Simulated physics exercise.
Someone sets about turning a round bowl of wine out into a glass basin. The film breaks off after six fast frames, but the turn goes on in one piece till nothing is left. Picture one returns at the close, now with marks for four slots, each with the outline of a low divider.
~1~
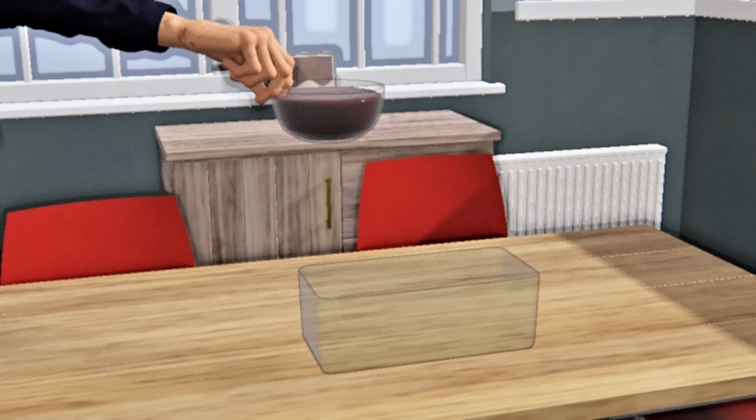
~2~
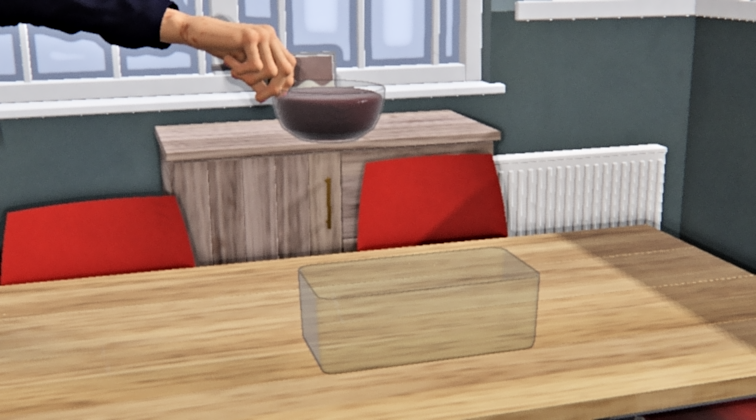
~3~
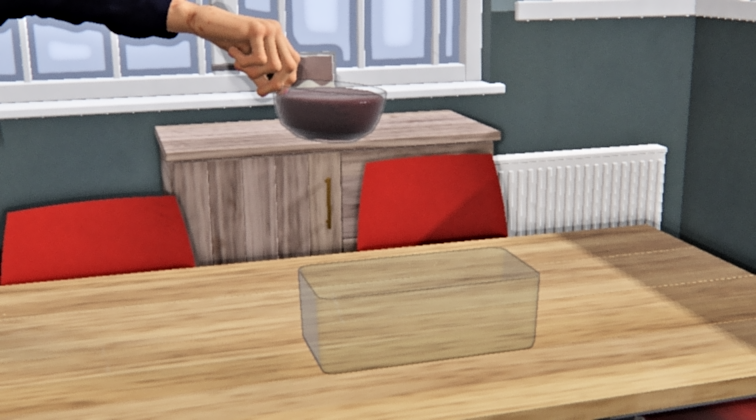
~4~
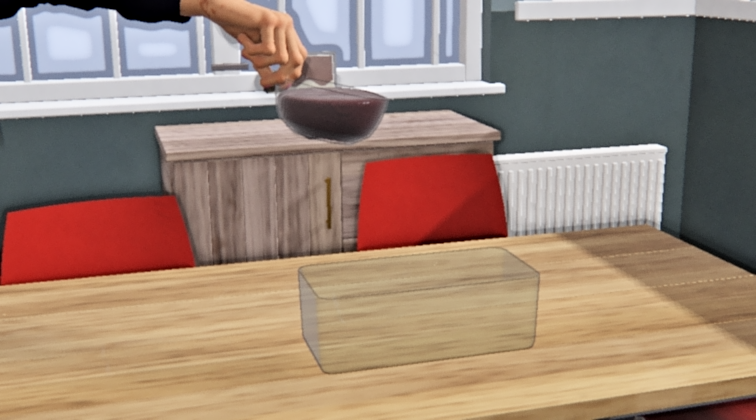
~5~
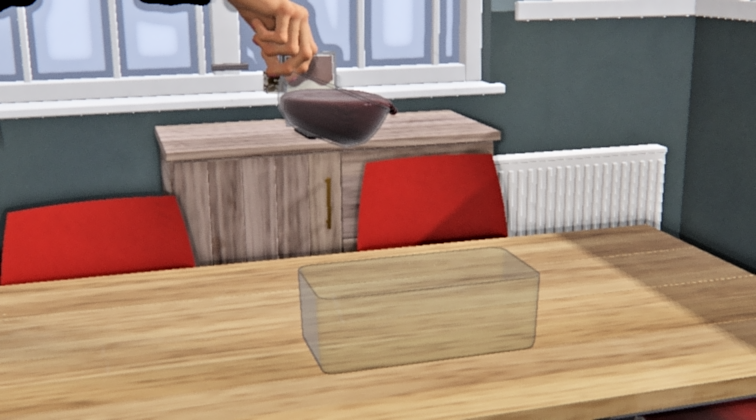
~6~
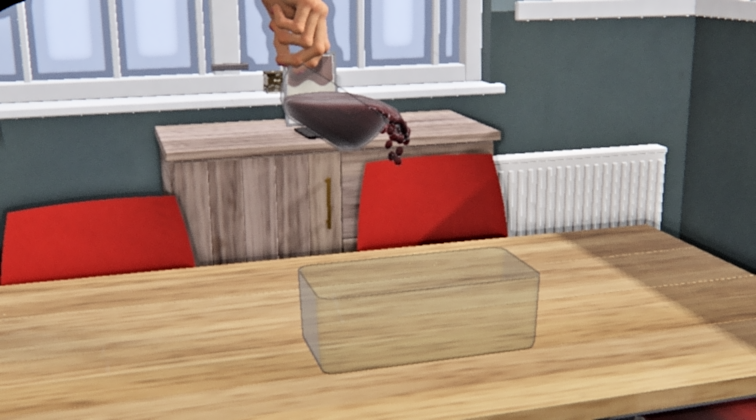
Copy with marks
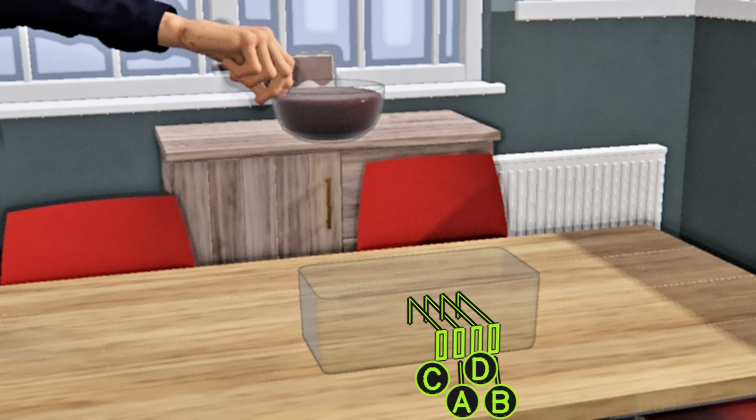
A hand on a dark-sleeved arm holds a round clear bowl of dark red wine by a grip at upper left, in a dining room seen from a fixed view across a wooden table. An empty clear rectangular basin sits on the table, with red chairs, a wooden cabinet and a white radiator behind. The hand tilts the bowl rightward, gradually then more steeply, and wine spills over its right lip in dark drops.
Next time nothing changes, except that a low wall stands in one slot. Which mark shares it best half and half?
The best place is A.
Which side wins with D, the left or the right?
More ends on the left.
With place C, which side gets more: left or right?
The right one.
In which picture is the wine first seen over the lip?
In picture 5.
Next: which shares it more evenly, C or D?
C it is.
On the marked copy, A at (460, 362); B at (494, 357); C at (442, 364); D at (477, 360).
Choosing A, about 48 % ends left of the wall and 50 % right of it.
Choosing B, about 90 % ends left of the wall and 7 % right of it; 3 % is lost outside.
Choosing C, about 29 % ends left of the wall and 68 % right of it.
Choosing D, about 79 % ends left of the wall and 19 % right of it; 3 % is lost outside.
